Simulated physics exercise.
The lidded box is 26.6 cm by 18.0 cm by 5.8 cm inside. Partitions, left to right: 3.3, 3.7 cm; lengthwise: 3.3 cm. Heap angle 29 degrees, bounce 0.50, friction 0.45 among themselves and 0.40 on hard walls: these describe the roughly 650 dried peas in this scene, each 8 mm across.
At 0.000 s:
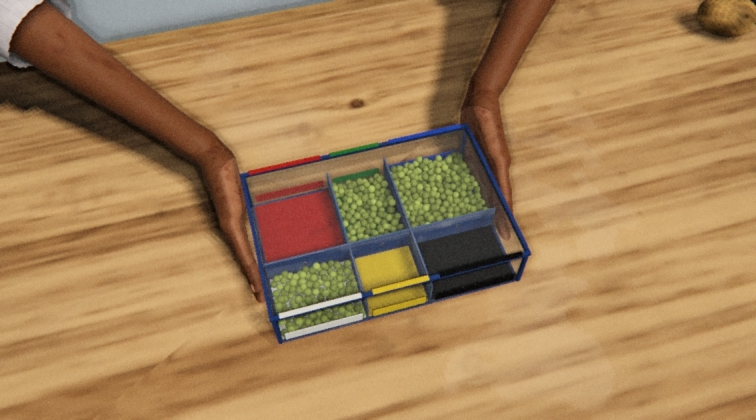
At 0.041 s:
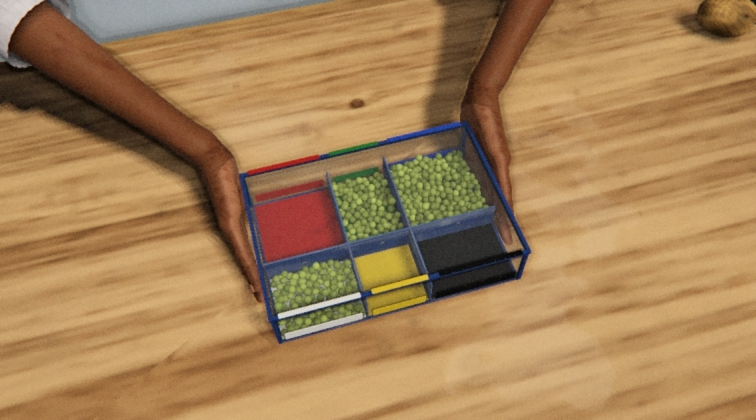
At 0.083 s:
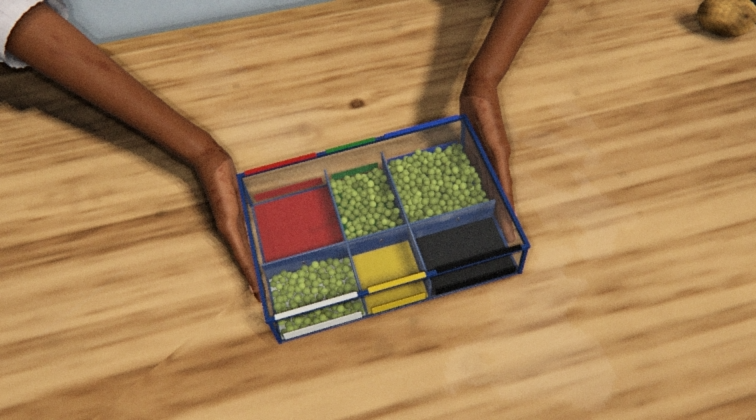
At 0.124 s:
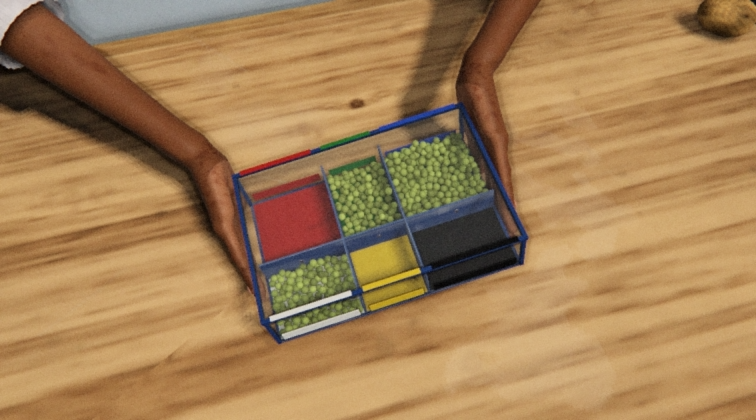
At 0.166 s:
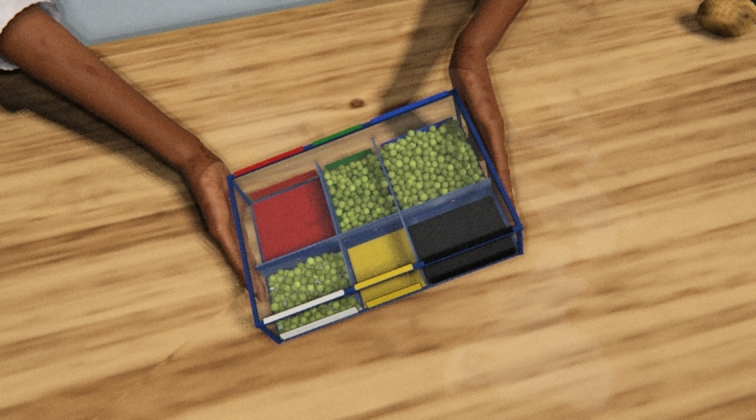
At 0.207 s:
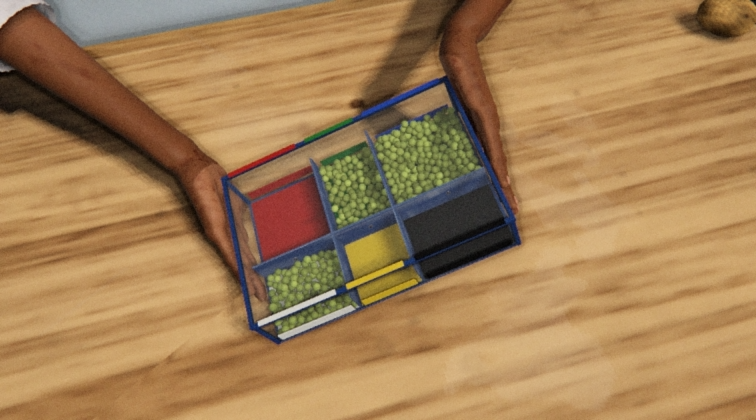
The footage shows two hands holding a clear, blue-edged box with six compartments above a wooden table, green peas filling three of them, as the hands gradually tilt it, lowering its left side and raising its right.
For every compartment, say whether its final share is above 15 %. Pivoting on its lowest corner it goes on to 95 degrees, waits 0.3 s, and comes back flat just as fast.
My prediction: Red: Qualifies, blue: Does not qualify, green: Does not qualify, yellow: Does not qualify, white: Qualifies, black: Does not qualify.
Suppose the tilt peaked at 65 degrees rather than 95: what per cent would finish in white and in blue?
Shares after the change: White 25, blue 35, per cent.
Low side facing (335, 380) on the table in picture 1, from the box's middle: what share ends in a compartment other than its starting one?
About 70 per cent.
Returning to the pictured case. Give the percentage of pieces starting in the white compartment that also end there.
I'd estimate about 100 %.
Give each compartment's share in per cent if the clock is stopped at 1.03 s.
You'd see red at 30, blue at 20, green at 15, yellow at 0, white at 30 and black at 0 per cent.
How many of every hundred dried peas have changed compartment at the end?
Estimate: Some 70 %.
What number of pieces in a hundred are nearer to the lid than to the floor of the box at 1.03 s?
I'd put it at some 60 percent.
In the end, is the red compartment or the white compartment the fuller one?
That would be the red compartment.
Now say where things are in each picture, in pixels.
In the first frame, box tilt 0 degrees, front corners at (273, 317) and (526, 252); blue 55 %, green 25 %, white 25 %.
In the second frame, box tilt 1 degrees, front corners at (272, 318) and (526, 250).
In the third frame, box tilt 4 degrees, front corners at (269, 319) and (525, 245), lowest corner left front.
In the fourth frame, box tilt 8 degrees, front corners at (265, 321) and (523, 236), lowest corner left front.
In the fifth frame, box tilt 14 degrees, front corners at (259, 323) and (518, 227), lowest corner left front.
In the sixth frame, box tilt 19 degrees, front corners at (254, 325) and (510, 218), lowest corner left front; blue 55 %, green 25 %, white 25 %. Its pace works out near 130 degrees a second.
Then, at 1.03 s, tilt 95 degrees; red 30 %, blue 20 %, green 15 %, white 30 %.
After 1.57 s, tilt 51 degrees; red 50 %, blue 5 %, green 5 %, white 40 %.
After 2.18 s, tilt 0 degrees; red 50 %, blue 5 %, green 5 %, white 40 %.
In the end, at 2.8 s, red 50 %, blue 5 %, green 5 %, yellow 0 %, white 40 %, black 0 %.
